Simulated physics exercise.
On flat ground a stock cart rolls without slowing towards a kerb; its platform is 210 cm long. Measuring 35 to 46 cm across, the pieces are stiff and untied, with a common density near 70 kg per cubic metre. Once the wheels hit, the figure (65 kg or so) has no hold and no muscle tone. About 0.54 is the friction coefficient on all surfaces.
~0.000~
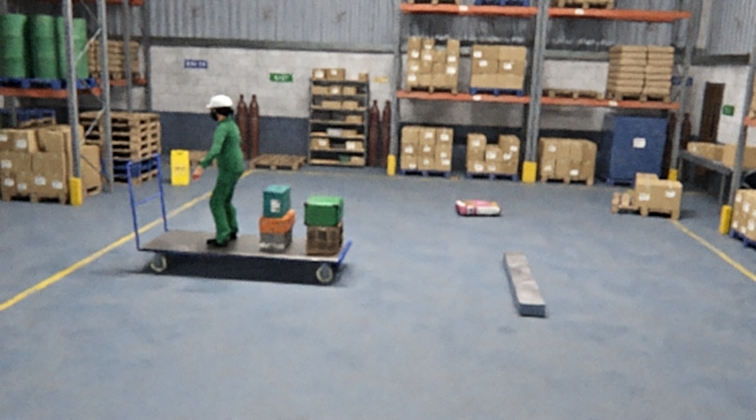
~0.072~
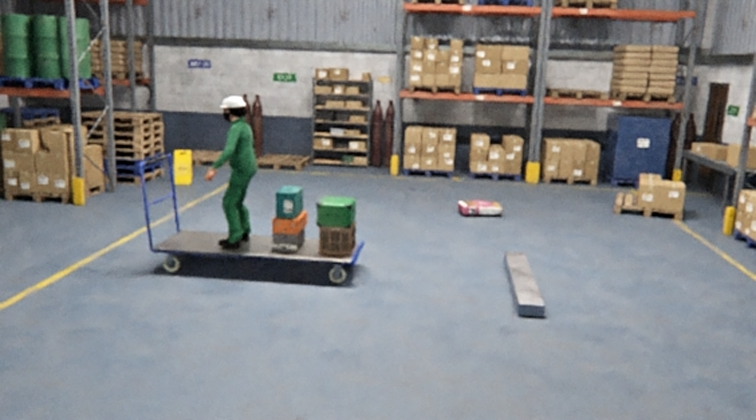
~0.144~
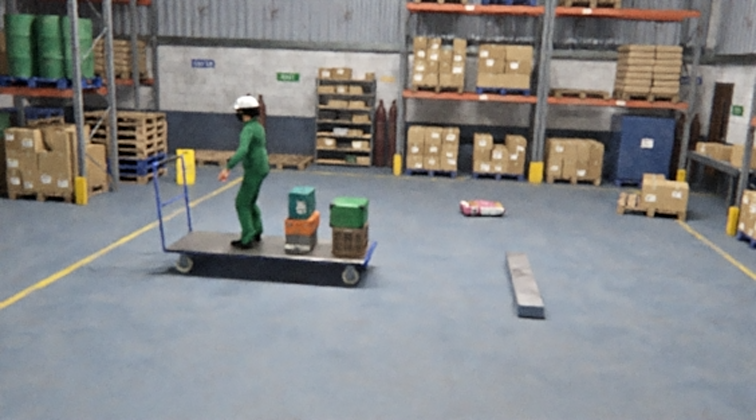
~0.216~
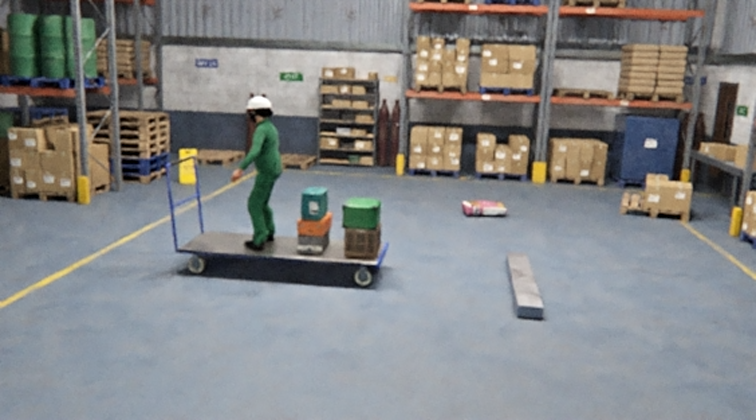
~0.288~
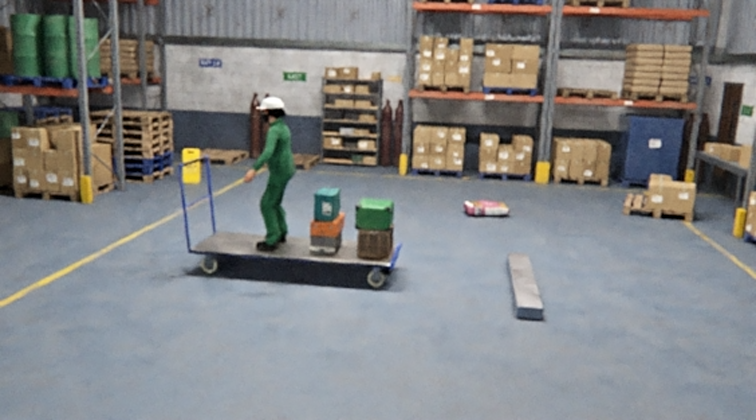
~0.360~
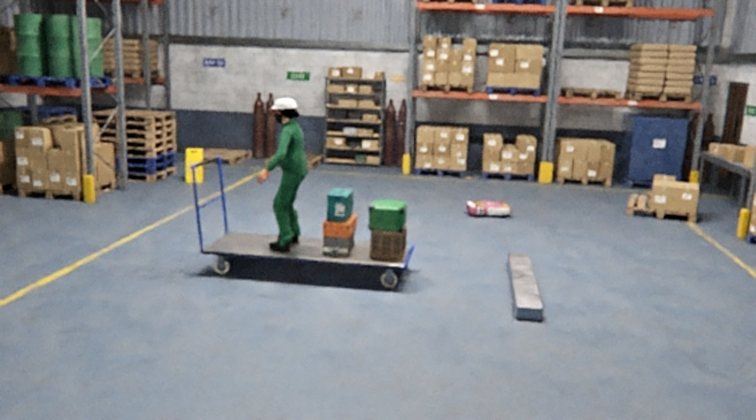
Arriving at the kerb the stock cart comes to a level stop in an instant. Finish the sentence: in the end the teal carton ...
In the end the teal carton has left the deck.
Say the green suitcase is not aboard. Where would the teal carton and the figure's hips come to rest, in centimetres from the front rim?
I'd expect teal to end 60 cm out past the front rim and the hips to end 70 cm back from it.
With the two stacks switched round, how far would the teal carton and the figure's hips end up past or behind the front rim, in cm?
Outcome - teal: 100 cm past rim; hips: 30 cm behind rim.
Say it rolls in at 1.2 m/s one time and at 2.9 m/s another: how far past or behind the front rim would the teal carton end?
Behind by 50 cm the first time, past by 50 cm the second.
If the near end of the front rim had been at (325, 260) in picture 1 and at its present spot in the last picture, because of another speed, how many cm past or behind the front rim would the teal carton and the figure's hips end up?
In that case teal 50 past, hips 0 past.
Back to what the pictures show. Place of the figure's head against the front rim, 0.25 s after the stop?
Position: Approx. 90 cm behind the front rim.
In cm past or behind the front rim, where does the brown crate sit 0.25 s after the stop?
Behind the rim, near 15 cm.
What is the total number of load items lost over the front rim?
Count: 3.
The wheels strike at 0.97 s.
After 1.22 s the teal carton is 39 cm behind the rim, tilted 20°, near (488, 214) in the last picture's view.
After 1.52 s the teal carton is 14 cm behind the rim, tilted 55°, near (514, 197) in the last picture's view.
After 1.97 s the teal carton is 59 cm past the rim, tilted 100°, near (581, 253) in the last picture's view.
When all is still (3.0 s), past the rim, teal carton, green suitcase and brown crate; behind it, orange toolbox, grey carton and the figure's hips.
